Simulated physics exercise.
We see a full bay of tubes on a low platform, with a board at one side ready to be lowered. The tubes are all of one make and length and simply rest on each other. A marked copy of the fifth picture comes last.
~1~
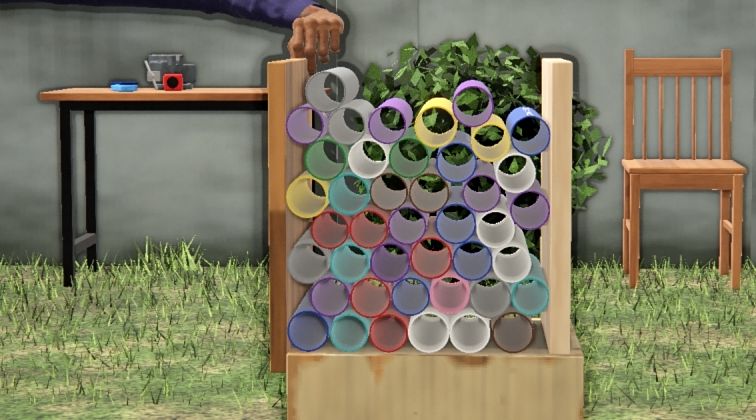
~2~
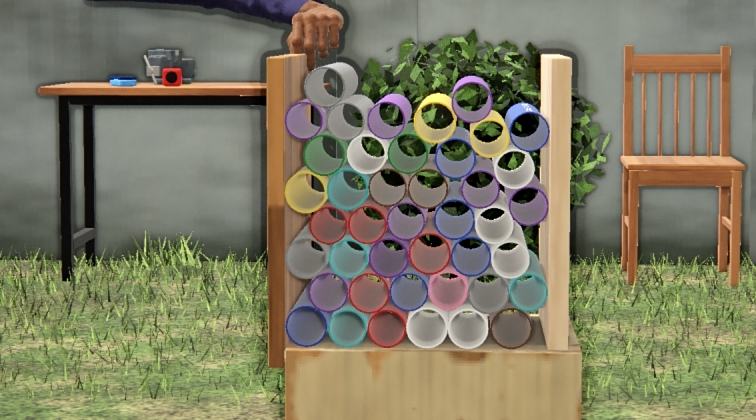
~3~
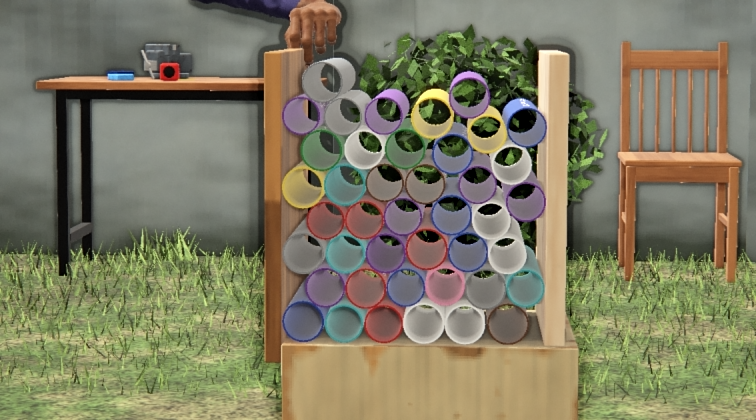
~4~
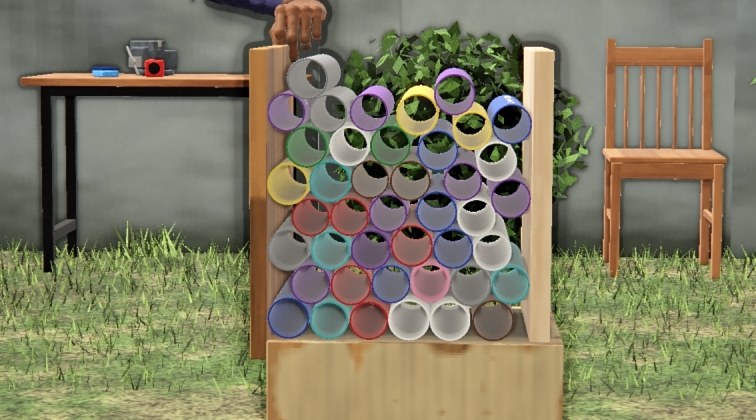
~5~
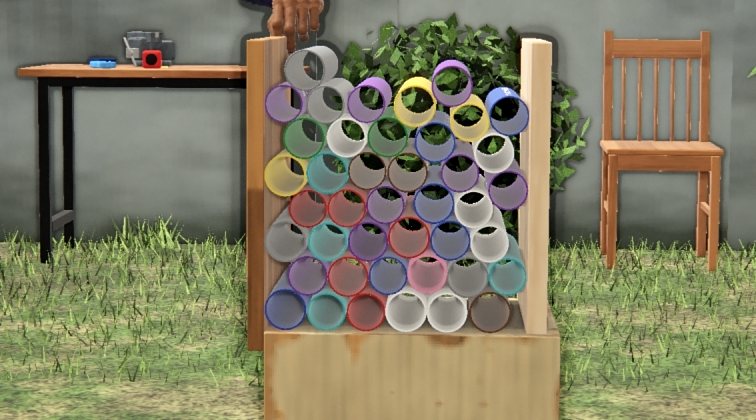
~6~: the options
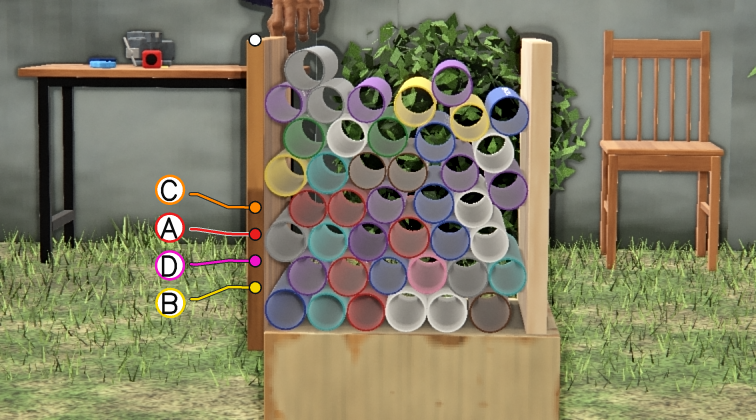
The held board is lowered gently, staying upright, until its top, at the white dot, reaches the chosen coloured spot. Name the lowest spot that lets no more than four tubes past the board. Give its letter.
Lower it to C and no more.
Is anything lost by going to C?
Yes, at C.
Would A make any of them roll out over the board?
Yes.
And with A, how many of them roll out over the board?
With A, five.
On the copy, A at (255, 234); B at (255, 288); C at (255, 207); D at (255, 261); the white dot at (255, 40).
On C. First, top of the board (265, 112).
Then, top of the board (265, 192).
Finally, top of the board (265, 207), two out over the board.
By contrast, A five out over the board; B more than four out over the board; D five out over the board.
